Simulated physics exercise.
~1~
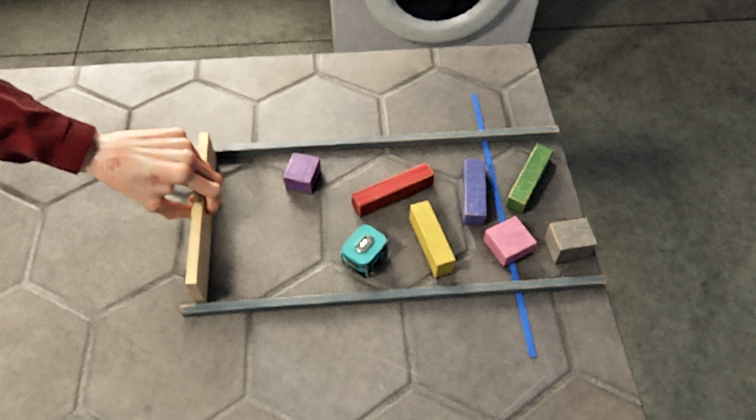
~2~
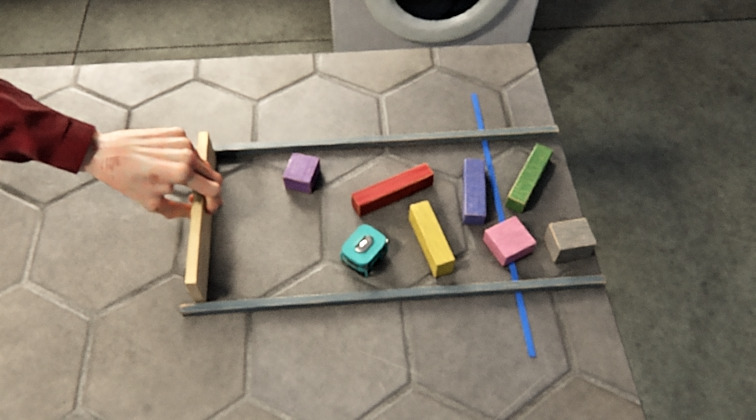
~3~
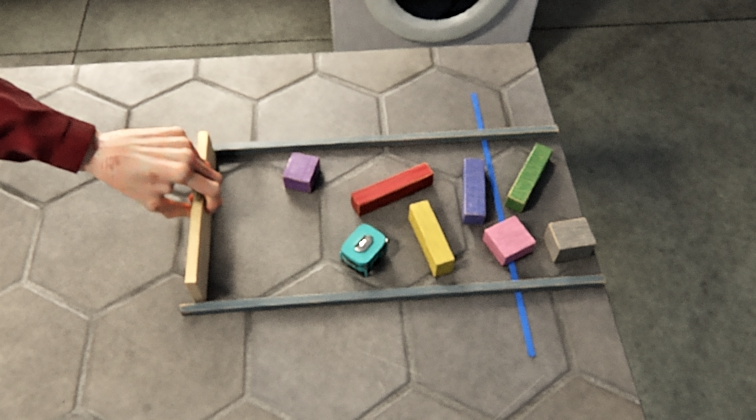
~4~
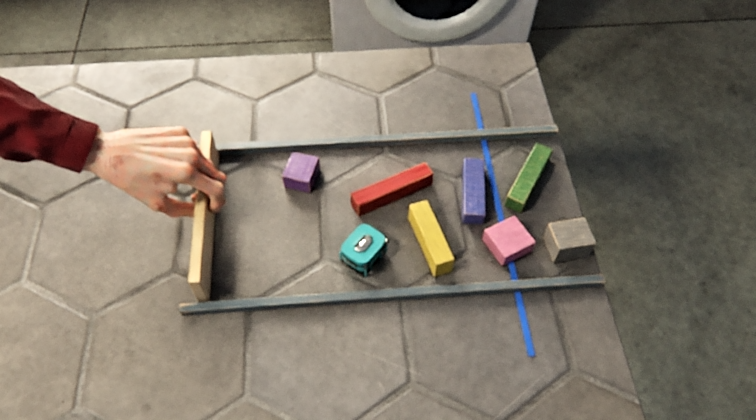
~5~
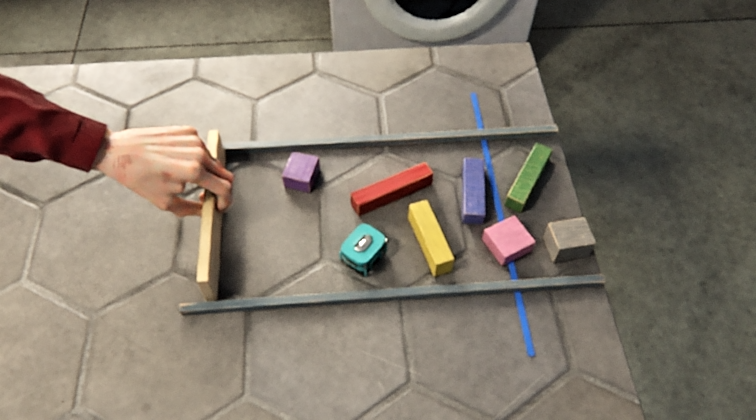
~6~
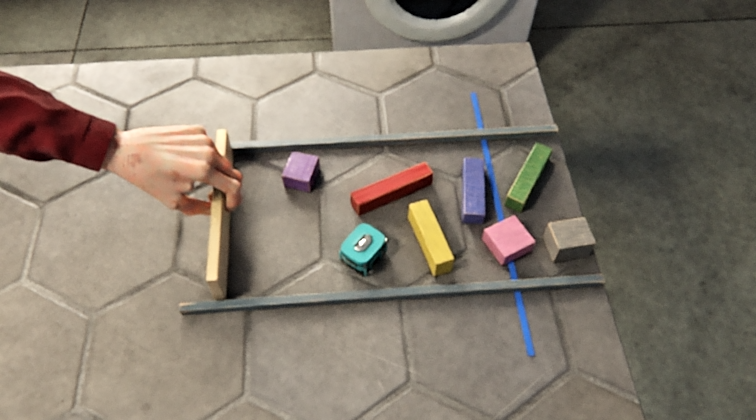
A wooden board held by a hand in a red sleeve stays nearly still, then slides slightly right between two rails, while the purple block, turquoise case, and coloured bars and blocks ahead of it remain in place.
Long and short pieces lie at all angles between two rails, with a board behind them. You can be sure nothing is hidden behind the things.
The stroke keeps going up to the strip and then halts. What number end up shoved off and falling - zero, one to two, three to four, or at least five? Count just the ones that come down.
In this one, one or two spill over.
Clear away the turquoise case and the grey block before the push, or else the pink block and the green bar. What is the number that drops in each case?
Try 1: 0; try 2: 0.
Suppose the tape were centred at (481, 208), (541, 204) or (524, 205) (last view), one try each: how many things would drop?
Counts per try, in order: 1 / 4 / 4.
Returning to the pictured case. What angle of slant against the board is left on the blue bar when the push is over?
Roughly 0°.
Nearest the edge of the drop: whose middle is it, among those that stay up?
It would be the green bar.
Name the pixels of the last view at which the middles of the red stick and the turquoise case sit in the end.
The red stick settles near (523, 182); as for the turquoise case, near (522, 231).
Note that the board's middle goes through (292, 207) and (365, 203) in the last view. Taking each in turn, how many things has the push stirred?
Well, it's 1 at the first one and 3 at the second.
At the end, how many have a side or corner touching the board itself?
That number would be 3.
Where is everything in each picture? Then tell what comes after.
In the first frame, grey block (570, 241); green bar (530, 178); pink block (510, 241); board (203, 214); tape (500, 208).
In the second frame, green bar (530, 178); blue bar (474, 191).
In the third frame, pink block (509, 241); red stick (393, 189).
In the fourth frame, grey block (569, 240); turquoise case (363, 250).
In the fifth frame, green bar (529, 177); yellow bar (430, 238).
In the sixth frame, grey block (569, 240); green bar (529, 177); pink block (508, 240); board (221, 211); tape (498, 207).
Early on, none off yet; grey block at rest near (569, 240); green bar at rest near (529, 177); pink block at rest near (508, 240).
Finally, the number that fall off is one or two; lost, grey block.
